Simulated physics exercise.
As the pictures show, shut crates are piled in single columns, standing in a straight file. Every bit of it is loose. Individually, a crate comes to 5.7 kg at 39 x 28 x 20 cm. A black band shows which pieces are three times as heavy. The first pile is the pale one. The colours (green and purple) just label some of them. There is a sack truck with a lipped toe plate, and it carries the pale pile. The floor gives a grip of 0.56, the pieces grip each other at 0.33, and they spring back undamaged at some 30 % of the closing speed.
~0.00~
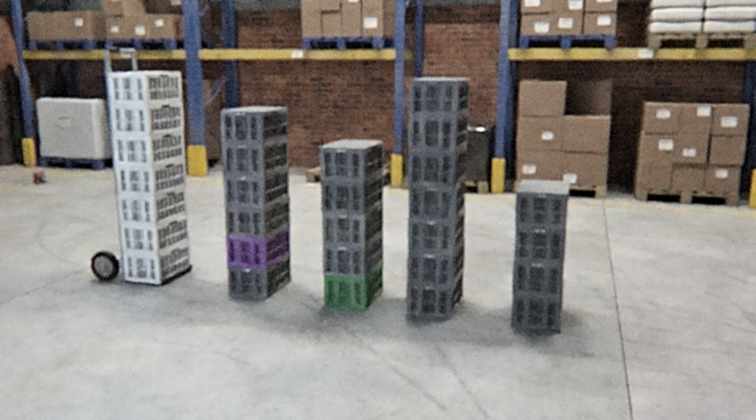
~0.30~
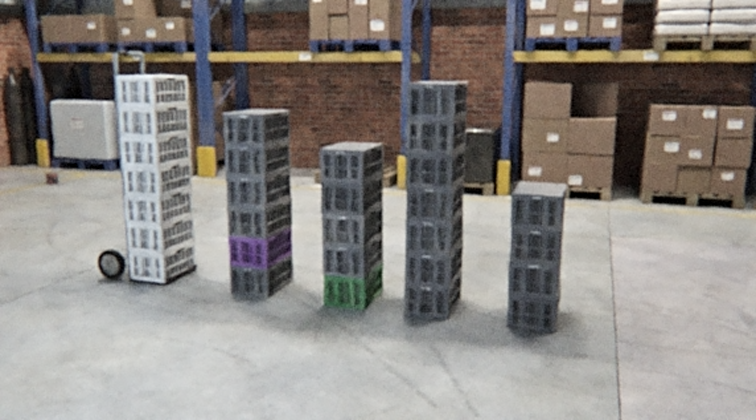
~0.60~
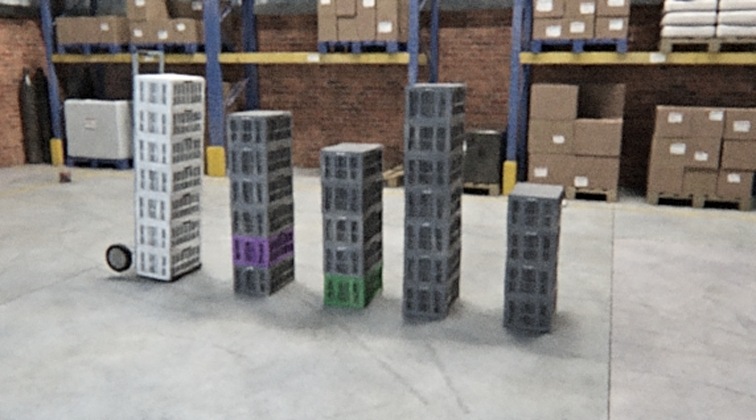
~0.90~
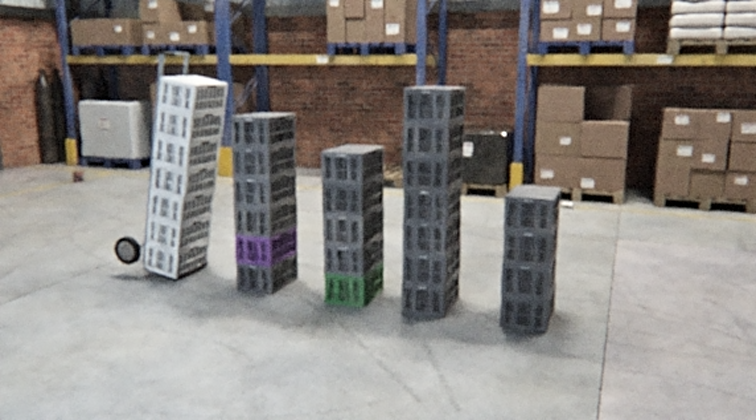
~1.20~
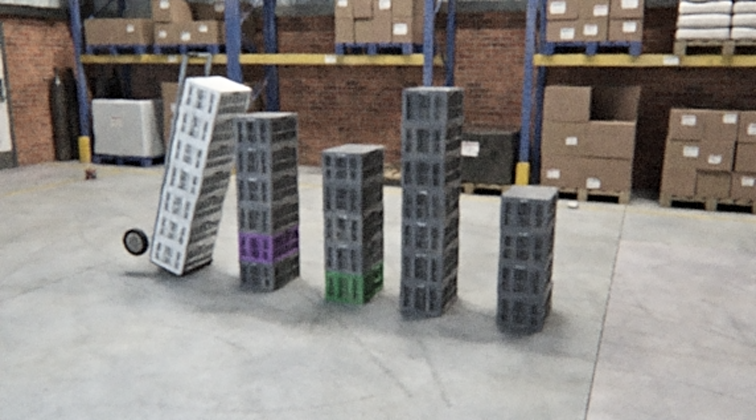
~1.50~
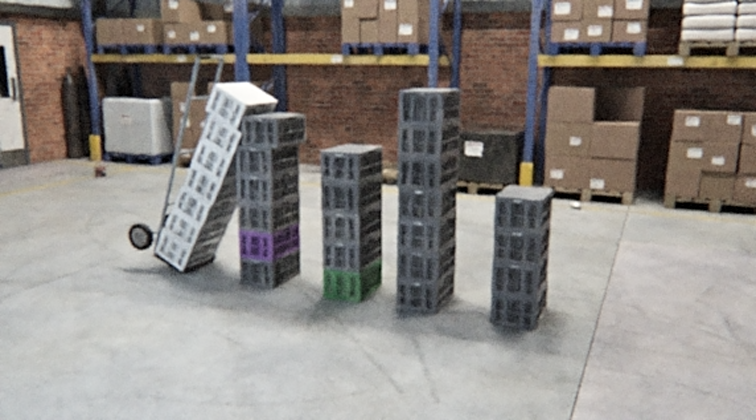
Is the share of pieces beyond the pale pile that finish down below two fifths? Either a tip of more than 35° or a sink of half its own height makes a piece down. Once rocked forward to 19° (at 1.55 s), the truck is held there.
No, above two fifths.
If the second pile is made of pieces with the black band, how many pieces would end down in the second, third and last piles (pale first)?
Pieces down: Second pile 0, third pile 0, last pile 0.
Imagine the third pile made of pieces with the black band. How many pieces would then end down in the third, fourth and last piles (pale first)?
The tally would be third 5, then fourth 7, then last 3.
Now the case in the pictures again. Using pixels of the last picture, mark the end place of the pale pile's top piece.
Close to (336, 209).
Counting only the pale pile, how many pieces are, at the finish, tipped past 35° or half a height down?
7.
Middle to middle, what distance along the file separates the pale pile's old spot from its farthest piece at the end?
Distance along: Near 130 cm.
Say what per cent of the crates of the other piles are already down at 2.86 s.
30 per cent by then.
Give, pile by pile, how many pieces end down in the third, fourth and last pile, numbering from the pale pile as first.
Third 3, fourth 6, last 3.
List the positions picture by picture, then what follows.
In the first picture (pixels give the middle of a visible side; the camera moves round a little), truck frame (110, 98) 0° forward; green crate (345, 293); purple crate (245, 253); none of the others has stirred.
Truck frame (118, 100) 1° forward; purple crate (247, 253), in the second picture.
Truck frame (136, 99) 5° forward, top of the pale pile leaning 5°; purple crate (249, 251); none of the others has stirred, in the third picture.
Truck frame (158, 99) 11° forward, top of the pale pile leaning 11°; purple crate (252, 251); none of the others has stirred, in the fourth picture.
Truck frame (178, 98) 16° forward, top of the pale pile leaning 17°; purple crate (255, 248); none of the others has stirred, in the fifth picture.
Truck frame (189, 99) 19° forward, top of the pale pile leaning 27°; purple crate (255, 246); green crate (341, 286); one has shifted, in the sixth picture.
After 2.12 s, 7 of the pale pile down; none of the 22 other crates down, 7 disturbed; purple crate 21° from how it stood.
After 2.86 s, 7 of the pale pile down; 7 of the 22 other crates down; purple crate 44° from how it stood, 13 cm lower; green crate 25° from how it stood.
After 3.74 s, 7 of the pale pile down; 18 of the 22 other crates down; purple crate 44° from how it stood, 13 cm lower; green crate 27° from how it stood.
In the end (5.3 s), 7 of the pale pile down; 18 of the 22 other crates down; purple crate 44° from how it stood, 13 cm lower; green crate 27° from how it stood. That is 82 per cent. From the last view, middles, purple crate near (320, 263), green crate near (363, 271).
